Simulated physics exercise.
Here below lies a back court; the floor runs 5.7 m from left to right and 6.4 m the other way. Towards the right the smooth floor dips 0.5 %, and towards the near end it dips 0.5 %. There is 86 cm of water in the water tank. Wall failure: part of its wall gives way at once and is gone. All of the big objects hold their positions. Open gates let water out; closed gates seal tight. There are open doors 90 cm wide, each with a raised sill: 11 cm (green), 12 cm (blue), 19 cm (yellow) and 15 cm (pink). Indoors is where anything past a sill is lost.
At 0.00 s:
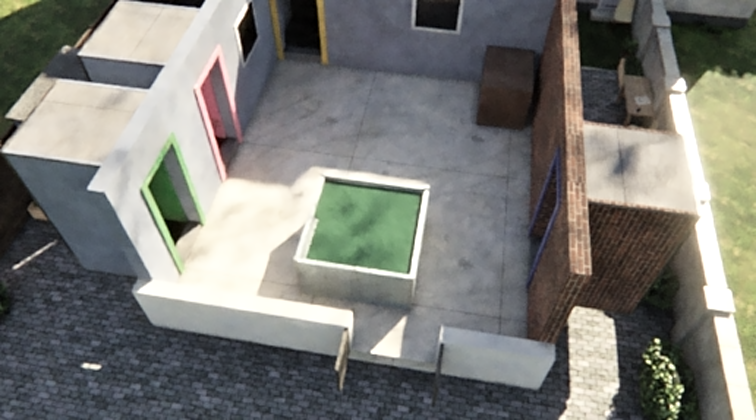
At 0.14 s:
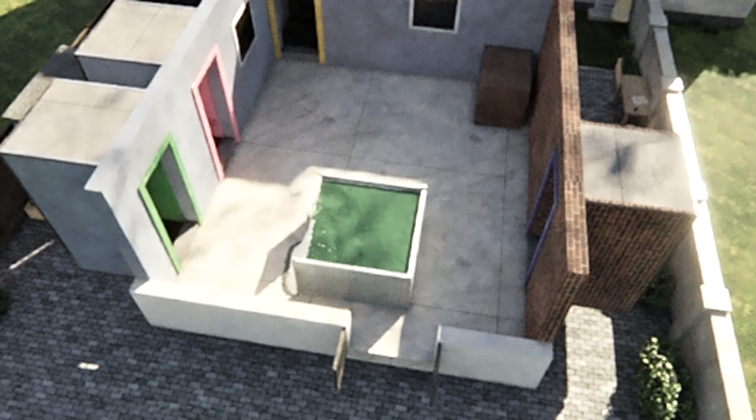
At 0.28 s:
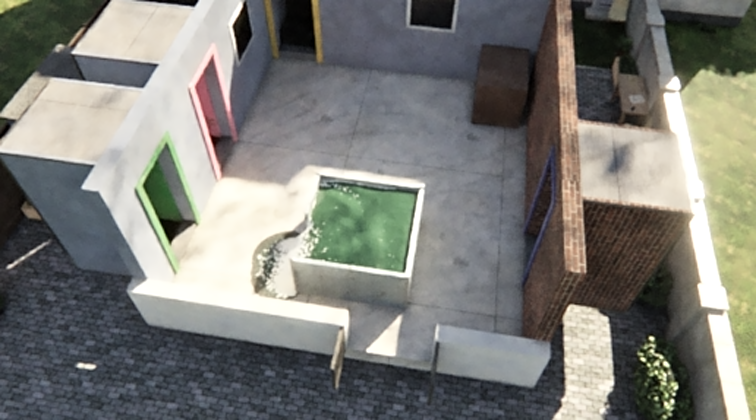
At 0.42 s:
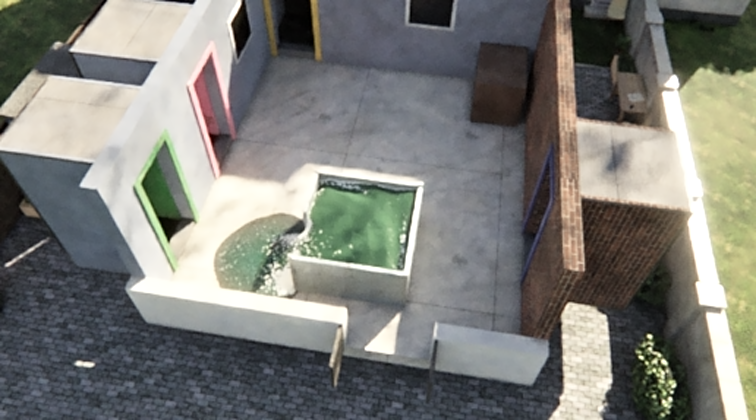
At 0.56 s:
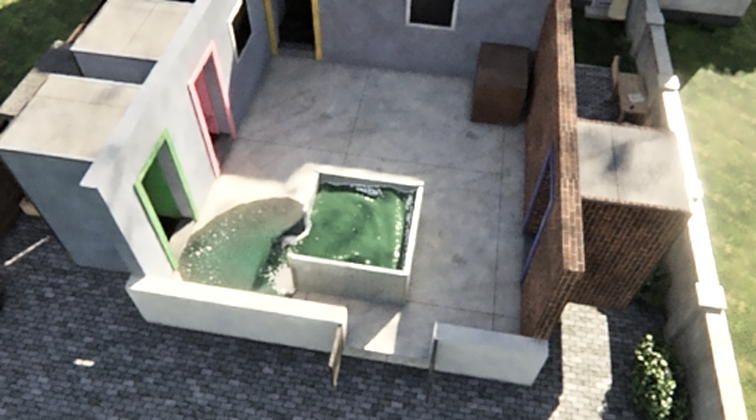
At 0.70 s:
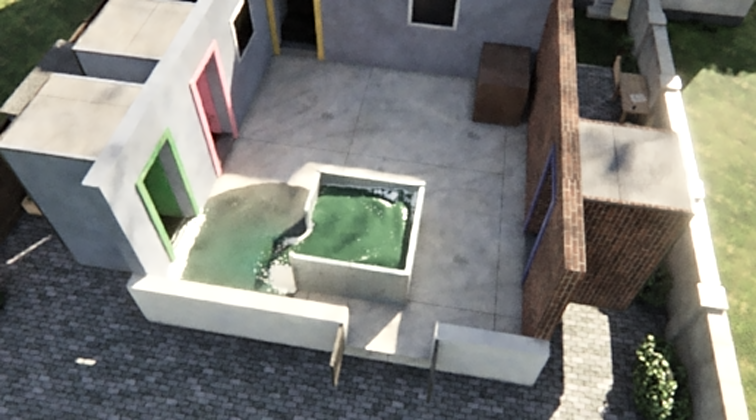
A walled back court with a smooth pale floor is seen from high above, with dark paving outside its low front wall. A square tank of green water stands near the middle, with green- and pink-framed doorways at left, a yellow-framed one behind, and a brown box near the brick wall at right. Water bursts from the tank's left side and spreads in a foaming greenish pool towards the green doorway and front wall, while the tank's surface churns and lowers and the view stays almost still.
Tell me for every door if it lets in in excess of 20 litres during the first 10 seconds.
In the first 10 seconds the green door lets in over 20 litres; the blue door does not let in over 20 litres; the yellow door does not let in over 20 litres; the pink door does not let in over 20 litres.
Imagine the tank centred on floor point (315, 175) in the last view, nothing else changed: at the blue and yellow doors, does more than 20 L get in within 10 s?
Blue gets no more than that, yellow gets no more than that.
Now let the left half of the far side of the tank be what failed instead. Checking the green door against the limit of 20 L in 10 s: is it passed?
Well, at green it would be too little.
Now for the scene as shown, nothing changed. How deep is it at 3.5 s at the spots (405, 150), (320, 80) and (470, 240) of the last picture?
Roughly 0, 4, 0 cm.
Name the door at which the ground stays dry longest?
Blue.
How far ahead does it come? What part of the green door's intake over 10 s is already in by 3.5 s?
About 80%.
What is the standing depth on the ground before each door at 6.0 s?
Door by door in cm, green shows 16, blue shows 2, yellow shows 12, pink shows 7.
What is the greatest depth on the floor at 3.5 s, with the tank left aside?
Around 28 centimetres deep.
After 1.4 s water covers 20 % of the floor and is deepest (58 cm) near (163, 300); green door 31 cm at the sill, 125 L in, blue door not reached, yellow door not reached, pink door 10 cm at the sill, 0 L in.
After 2.2 s water covers 25 % of the floor and is deepest (40 cm) near (168, 290); green door 33 cm at the sill, 280 L in, blue door not reached, yellow door not reached, pink door 11 cm at the sill, 0 L in.
After 3.5 s water covers 50 % of the floor and is deepest (28 cm) near (163, 300); green door 26 cm at the sill, 407 L in, blue door not reached, yellow door 17 cm at the sill, 0 L in, pink door 10 cm at the sill, 0 L in.
After 6.0 s water covers 75 % of the floor and is deepest (18 cm) near (163, 300); green door 16 cm at the sill, 500 L in, blue door 2 cm at the sill, 0 L in, yellow door 12 cm at the sill, 1 L in, pink door 7 cm at the sill, 0 L in.
After 10.0 s water covers 95 % of the floor and is deepest (10 cm) near (462, 102); green door 8 cm at the sill, 512 L in, blue door 9 cm at the sill, 0 L in, yellow door 6 cm at the sill, 1 L in, pink door 4 cm at the sill, 0 L in.
